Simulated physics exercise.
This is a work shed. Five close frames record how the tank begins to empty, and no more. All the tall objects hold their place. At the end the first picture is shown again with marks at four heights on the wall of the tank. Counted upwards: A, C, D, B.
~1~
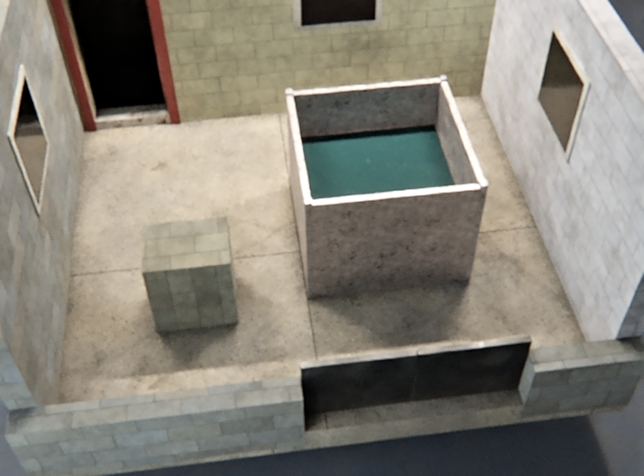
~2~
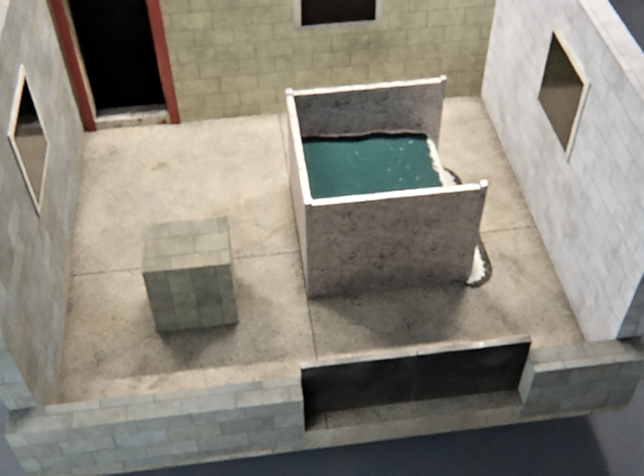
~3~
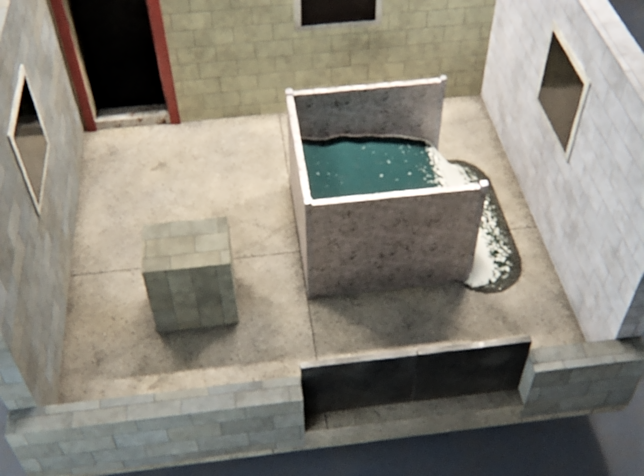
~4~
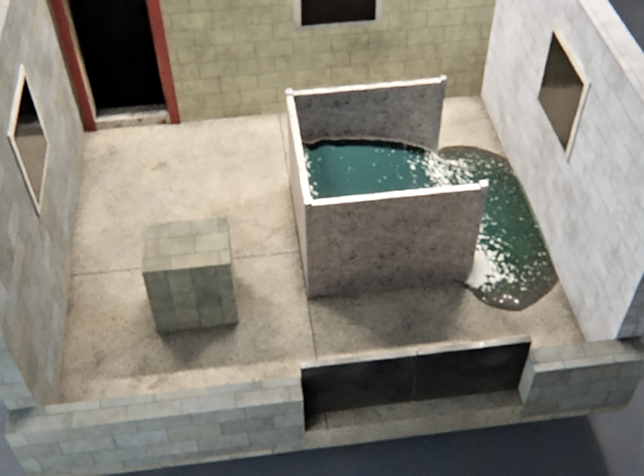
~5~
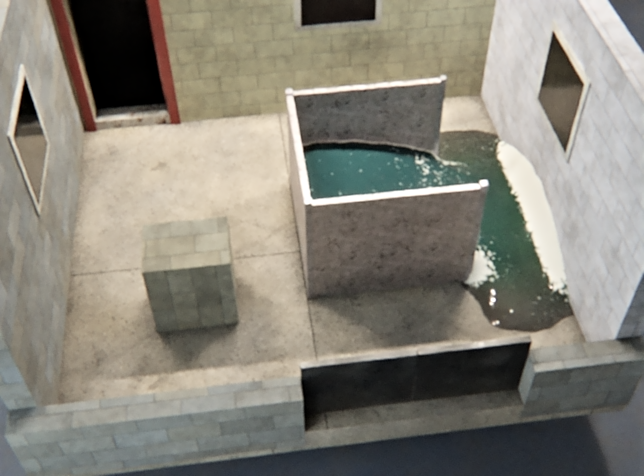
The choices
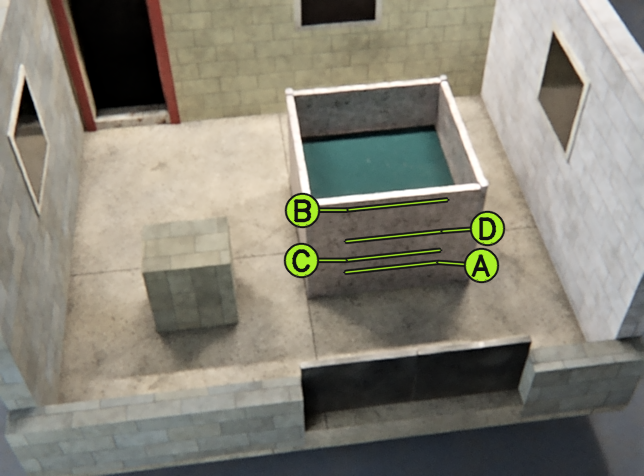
Water pouring from the open right side of a square tank, spreading across the shed floor and reaching the right wall.
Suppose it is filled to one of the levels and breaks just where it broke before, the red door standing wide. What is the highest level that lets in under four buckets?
Mark D just does it.
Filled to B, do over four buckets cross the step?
Yes.
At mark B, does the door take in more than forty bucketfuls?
No, less.
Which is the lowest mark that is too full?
B.
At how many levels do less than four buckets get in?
Three of them.
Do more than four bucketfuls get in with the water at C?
No.
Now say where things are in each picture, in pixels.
Water in the tank at rest, its middle at (378, 179); foot of the red doorway at (134, 127); shut gate at (415, 359), in the first picture.
In the second picture, 3 % of the ground under water, visible out to (477, 277).
In the third picture, 6 % of the ground under water, visible out to (497, 285).
In the fourth picture, 11 % of the ground under water, visible out to (535, 290).
In the fifth picture, 14 % of the ground under water, visible out to (498, 143).
In lime, A at (392, 267); B at (397, 204); C at (393, 255); D at (394, 236); from the bottom up A, C, D, B.
For mark A, nothing gets over.
For mark B, about 12 bucketfuls get in.
For mark C, nothing gets over.
For mark D, a bucket or two gets in.
